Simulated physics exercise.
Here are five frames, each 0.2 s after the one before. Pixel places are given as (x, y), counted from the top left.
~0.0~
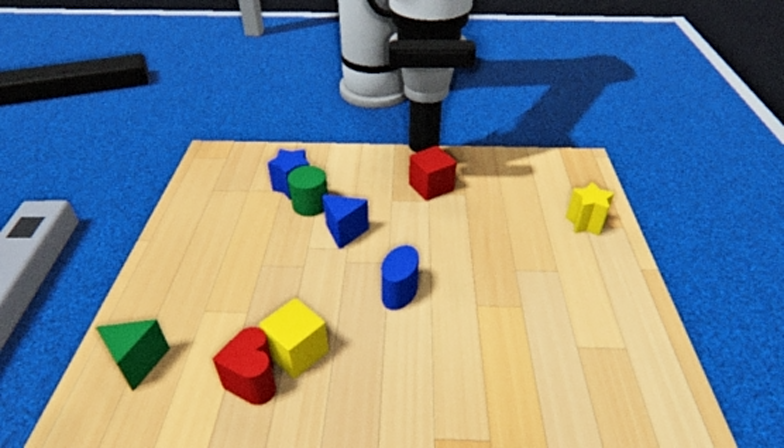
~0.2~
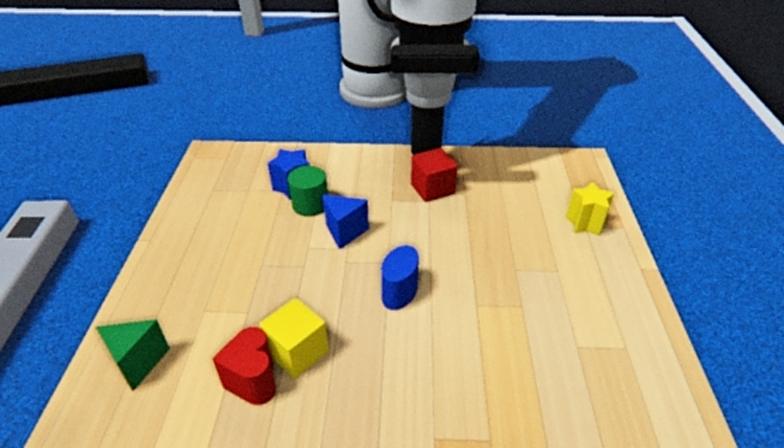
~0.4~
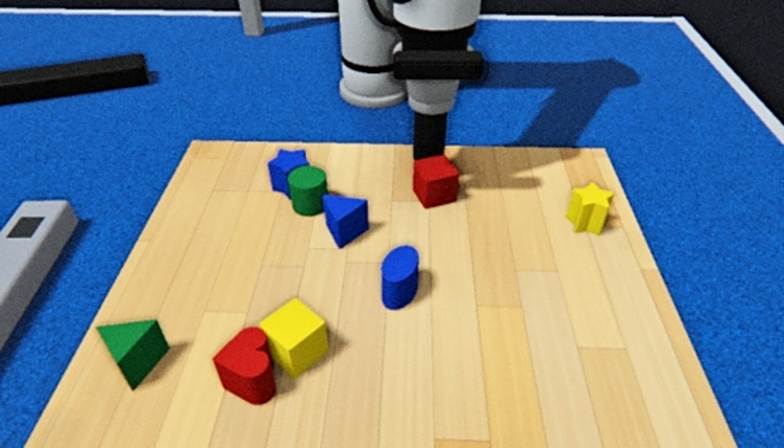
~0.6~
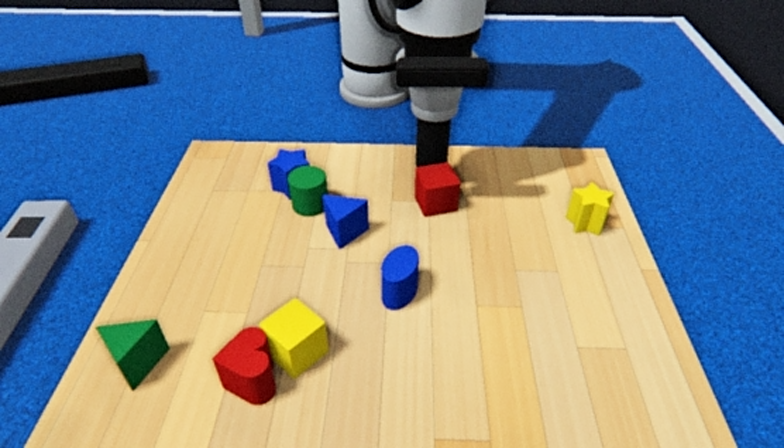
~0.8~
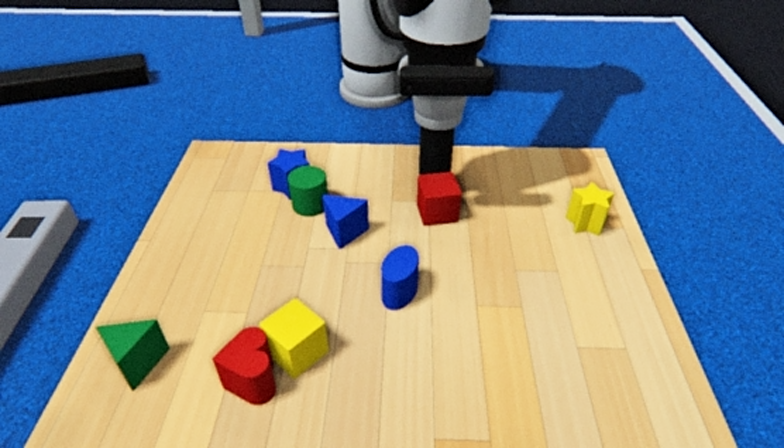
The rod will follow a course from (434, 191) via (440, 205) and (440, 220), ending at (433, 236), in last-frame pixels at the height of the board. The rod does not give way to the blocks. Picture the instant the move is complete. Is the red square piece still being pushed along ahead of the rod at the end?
I expect so.
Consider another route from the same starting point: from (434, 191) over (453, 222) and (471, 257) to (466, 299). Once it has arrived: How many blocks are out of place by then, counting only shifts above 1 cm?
When the path ends, I think you'll find two blocks out of place by more than 1 cm.
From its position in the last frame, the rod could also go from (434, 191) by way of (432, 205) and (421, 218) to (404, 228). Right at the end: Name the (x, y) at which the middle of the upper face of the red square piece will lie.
It will likely be found at (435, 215).
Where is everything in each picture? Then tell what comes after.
In the first picture, lower end of the rod at (424, 146), tops of blocks, blue elliptical block at (400, 262), red square piece at (433, 159).
In the second picture, rod at (426, 152), red square piece at (434, 160).
In the third picture, rod at (429, 158), red square piece at (436, 167).
In the fourth picture, rod at (431, 165), red square piece at (438, 175).
In the fifth picture, rod at (435, 174), blue elliptical block at (400, 262), red square piece at (439, 184).
The first path, step by step. Halfway along, rod at (442, 196); red square piece at (443, 208), turned 15° clockwise.
At the end, rod at (434, 218); blue elliptical block not moved; red square piece at (440, 233).
